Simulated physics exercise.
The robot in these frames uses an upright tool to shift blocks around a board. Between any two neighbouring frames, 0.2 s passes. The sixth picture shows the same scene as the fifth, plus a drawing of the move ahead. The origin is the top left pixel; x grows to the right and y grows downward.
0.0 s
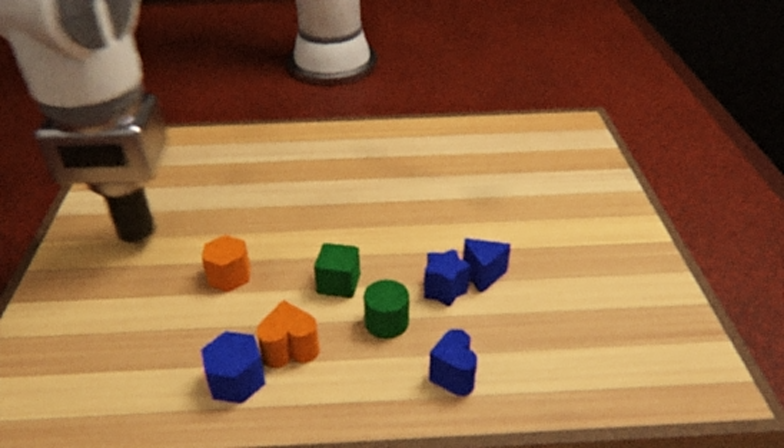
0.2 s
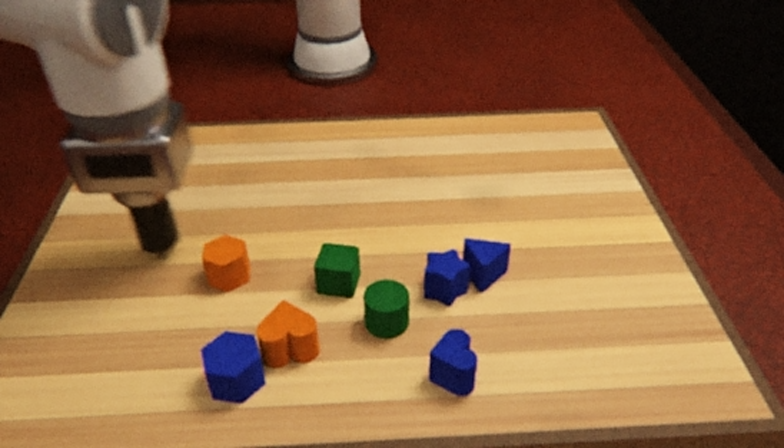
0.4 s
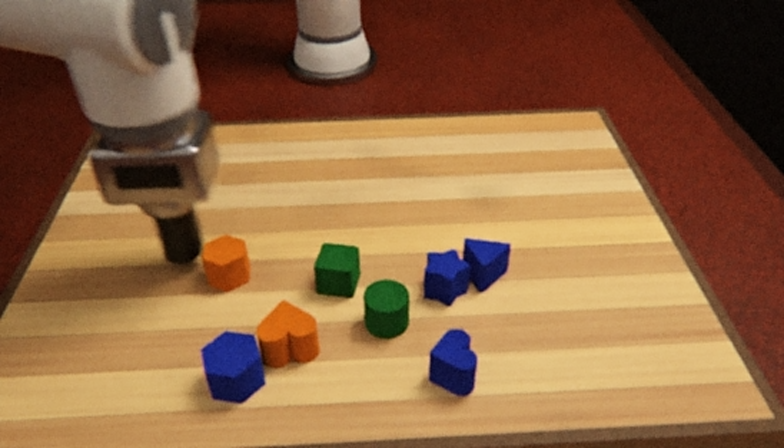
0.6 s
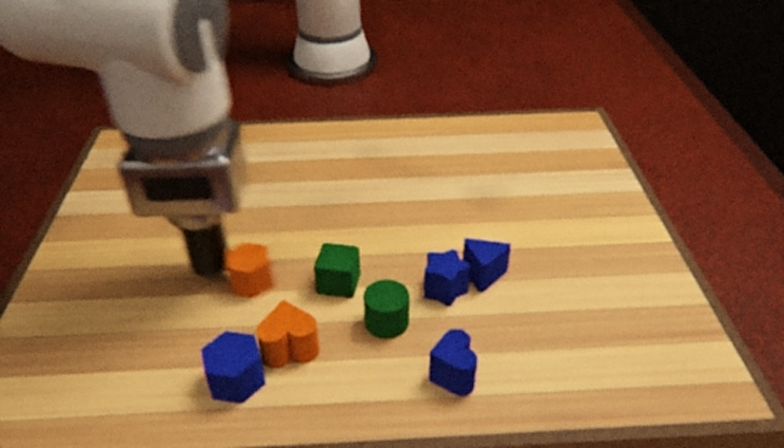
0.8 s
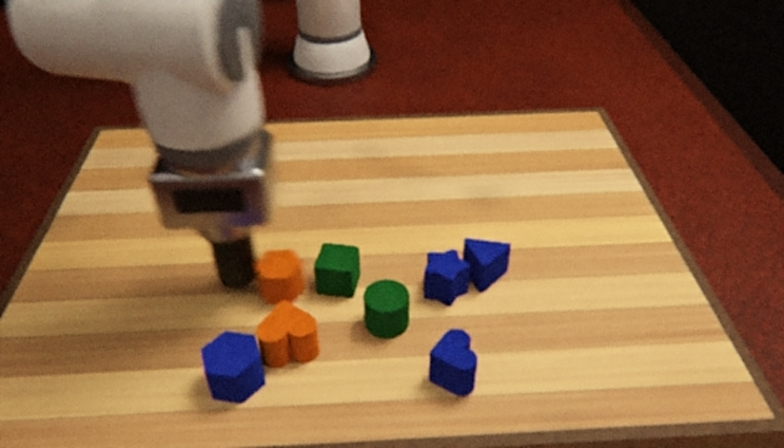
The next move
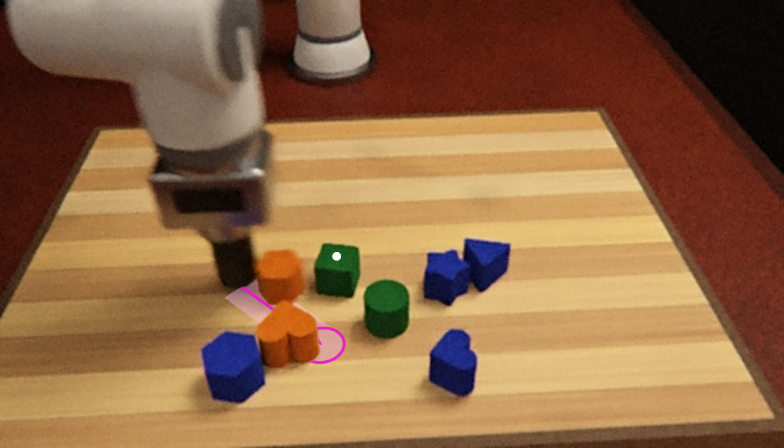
Robot arm moving right across a wooden board, its dark upright tool meeting an orange hexagonal block and pushing it rightward.
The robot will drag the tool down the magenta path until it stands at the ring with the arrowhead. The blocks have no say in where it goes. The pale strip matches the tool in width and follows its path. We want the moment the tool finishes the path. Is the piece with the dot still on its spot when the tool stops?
No, it doesn't check out.
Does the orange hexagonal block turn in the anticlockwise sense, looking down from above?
Yes - that is the case.
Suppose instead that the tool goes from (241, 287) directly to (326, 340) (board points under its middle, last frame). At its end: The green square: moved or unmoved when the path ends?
The green square will not stay where it is.
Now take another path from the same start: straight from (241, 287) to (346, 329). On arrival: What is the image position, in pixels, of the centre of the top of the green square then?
It is at (379, 245).
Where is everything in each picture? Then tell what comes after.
The first picture shows tool tip at (137, 231); block tops, blue hexagonal block at (230, 353); orange hexagonal block at (224, 249); orange heart at (286, 322); green square at (337, 256); green disc at (386, 295).
The second picture shows tool at (160, 241); blocks unchanged.
The third picture shows tool at (185, 252); blocks unchanged.
The fourth picture shows tool at (211, 263); orange hexagonal block at (247, 256).
The fifth picture shows tool at (238, 275); blue hexagonal block at (230, 353); orange hexagonal block at (279, 263); orange heart at (286, 322); green square at (337, 256); green disc at (386, 295).
Path on the board, from (241, 287) to (322, 345); the dot is on the green square.
The first path, step by step. One third of the way, tool at (266, 293); orange hexagonal block at (306, 271), turned 40° anticlockwise; green square at (346, 255), turned 15° anticlockwise.
Two thirds of the way, tool at (293, 313); orange hexagonal block at (331, 281), turned 70° anticlockwise; orange heart at (290, 335), turned 25° clockwise; green square at (356, 254), turned 45° anticlockwise.
At the end, tool at (320, 333); blue hexagonal block in place; orange hexagonal block at (335, 282), turned 75° anticlockwise; orange heart at (297, 350), turned 75° clockwise; green square at (357, 254), turned 50° anticlockwise; green disc in place.
